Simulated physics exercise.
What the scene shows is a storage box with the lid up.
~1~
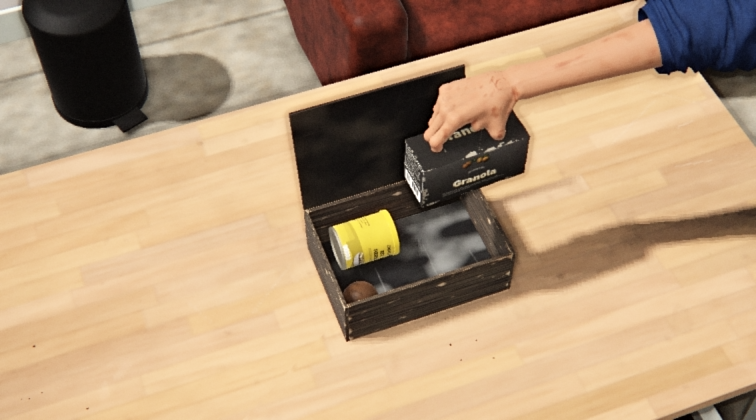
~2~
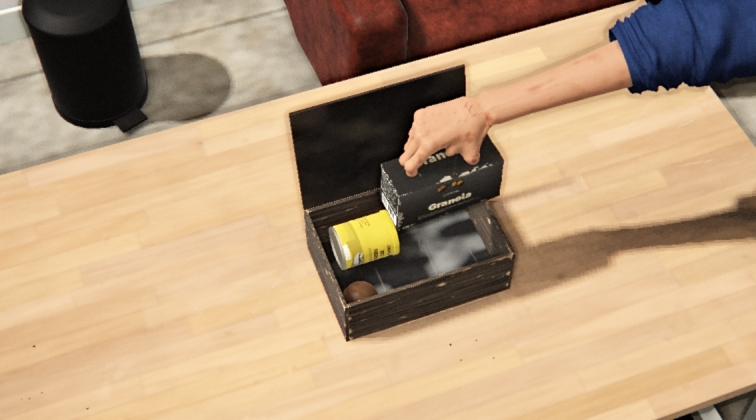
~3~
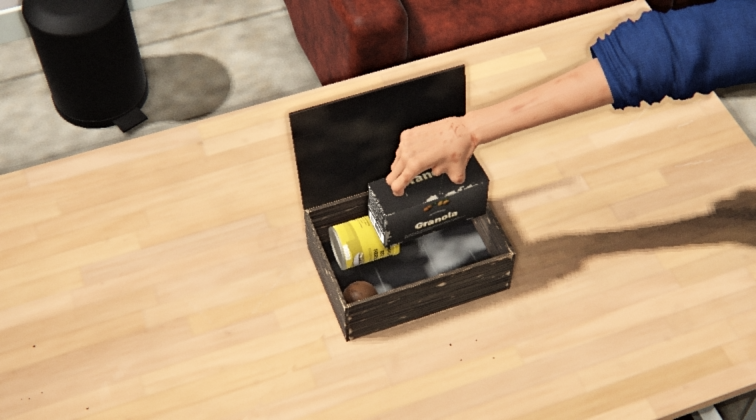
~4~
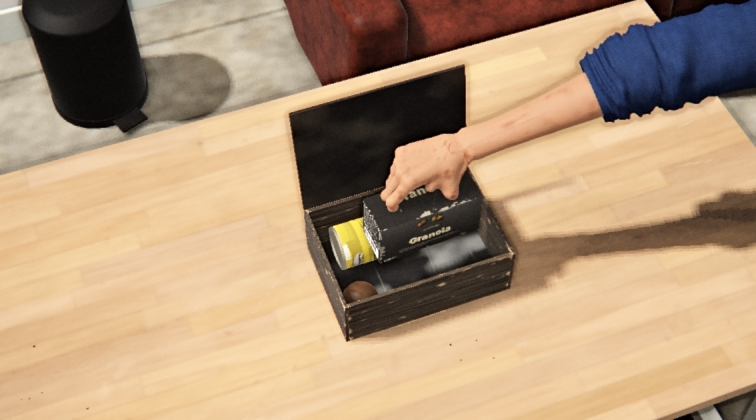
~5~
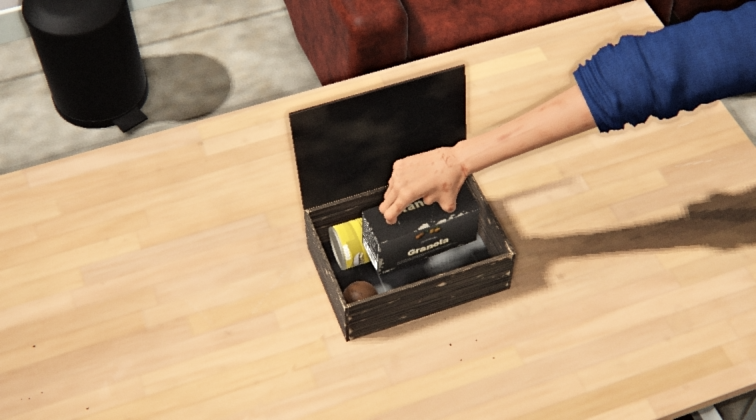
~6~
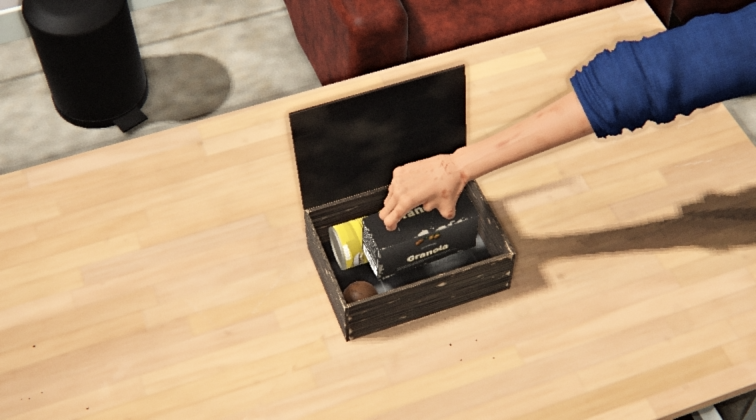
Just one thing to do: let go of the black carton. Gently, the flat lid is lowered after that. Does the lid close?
Yes. I predict it will fully lower.
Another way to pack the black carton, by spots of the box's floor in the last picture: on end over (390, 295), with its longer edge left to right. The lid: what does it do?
Well, in that case it fits down fine.
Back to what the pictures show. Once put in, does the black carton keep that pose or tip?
At the finish it holds its orientation.
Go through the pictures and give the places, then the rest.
On its way; black carton (466, 156), in the first frame.
On its way; black carton (441, 180), in the second frame.
On its way; black carton (428, 199), in the third frame.
On its way; black carton (422, 214), in the fourth frame.
On its way; black carton (420, 226), in the fifth frame.
Put in, still held; black carton (420, 232), in the sixth frame.
Then, 0.30 s on from there, black carton turned 5° from how it was put near (421, 259).
Then, 1.40 s on from there, lid 73° above the rim; black carton shifted a little near (422, 261).
Then, 1.70 s on from there, lid 47° above the rim; black carton shifted a little near (422, 261).
Then, 2.00 s on from there, lid 9° above the rim; black carton shifted a little near (422, 261).
In the end, lid shut; moved from the start, black carton; the other 2 unmoved. At the end, from the last picture's camera, black carton near (422, 261).
